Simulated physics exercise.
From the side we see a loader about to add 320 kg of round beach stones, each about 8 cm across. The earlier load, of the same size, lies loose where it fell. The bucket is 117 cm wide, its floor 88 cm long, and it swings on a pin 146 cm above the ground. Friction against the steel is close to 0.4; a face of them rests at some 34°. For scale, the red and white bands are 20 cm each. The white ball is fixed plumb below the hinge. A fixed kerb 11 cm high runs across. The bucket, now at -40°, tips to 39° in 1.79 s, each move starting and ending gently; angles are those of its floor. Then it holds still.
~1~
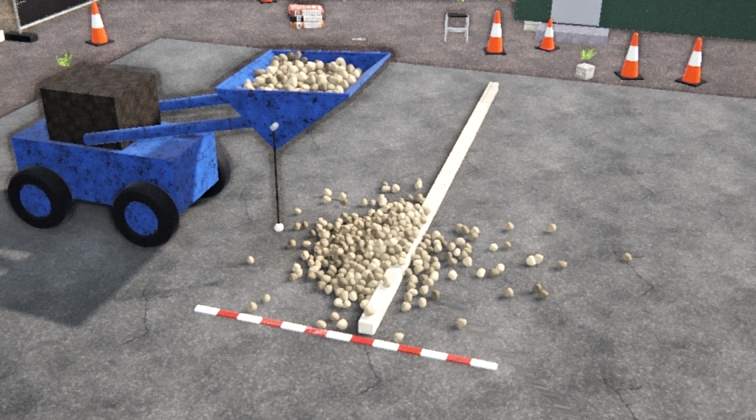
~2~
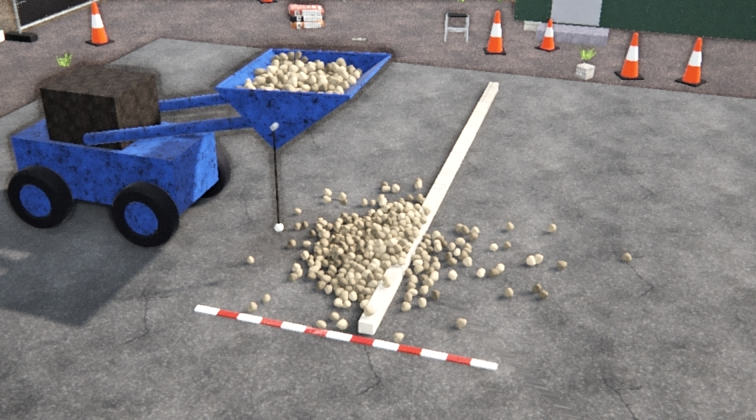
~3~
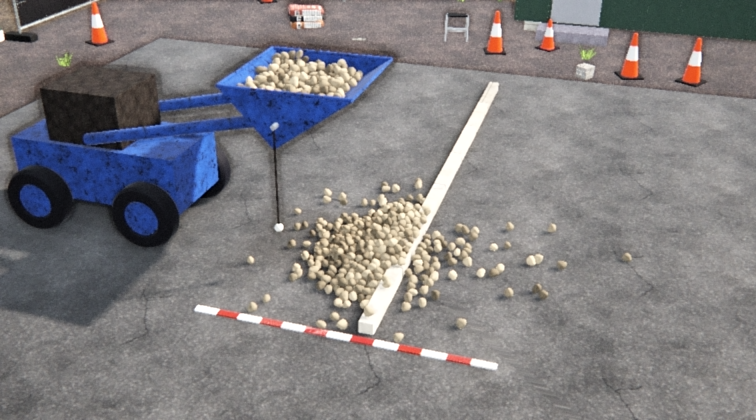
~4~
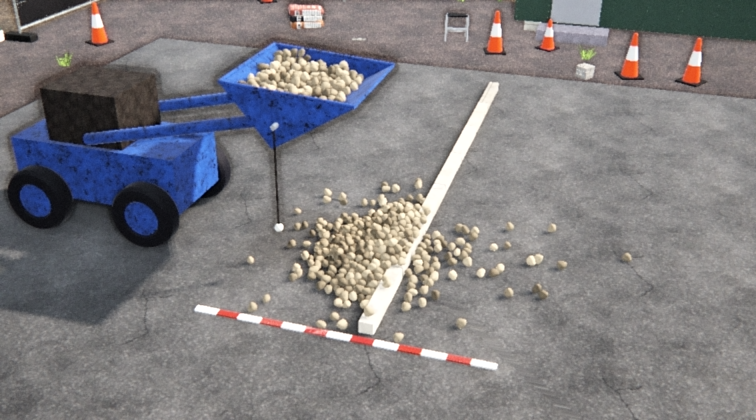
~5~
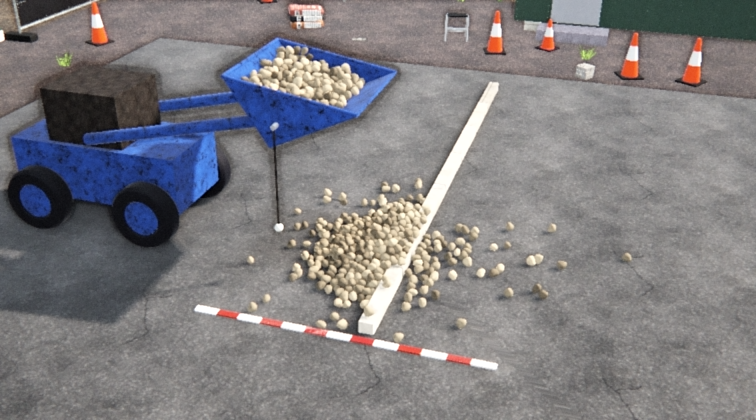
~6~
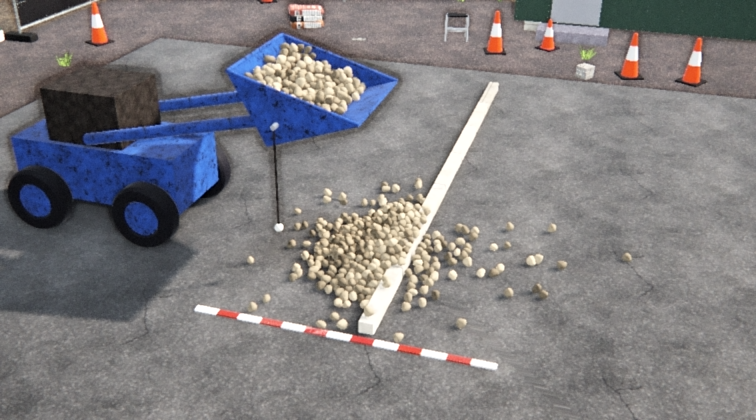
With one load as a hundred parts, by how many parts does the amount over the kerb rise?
Roughly 62 per cent of a load more.
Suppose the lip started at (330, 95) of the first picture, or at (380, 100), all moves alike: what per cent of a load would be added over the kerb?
About 30 and 95 per cent.
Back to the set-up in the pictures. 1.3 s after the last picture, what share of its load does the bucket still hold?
It holds some 25 per cent.
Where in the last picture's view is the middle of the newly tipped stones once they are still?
Their middle is at about (427, 248).
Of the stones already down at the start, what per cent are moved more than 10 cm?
About 15 per cent.
Then, 0.7 s after the last picture the floor is at 27°; in per cent of one load, 99 in the bucket, 88 on this side of the kerb, 13 over the kerb; the foremost stones are at (550, 267).
Then, 1.3 s after the last picture the floor is at 39°; in per cent of one load, 25 in the bucket, 152 on this side of the kerb, 23 over the kerb; the foremost stones are at (550, 267).
Then, 1.6 s after the last picture the floor is at 39°; in per cent of one load, 0 in the bucket, 145 on this side of the kerb, 55 over the kerb; the foremost stones are at (550, 270).
Then, 4.3 s after the last picture the floor is at 39°; in per cent of one load, 0 in the bucket, 125 on this side of the kerb, 75 over the kerb; the foremost stones are at (579, 289). Net gain over the kerb, 62.
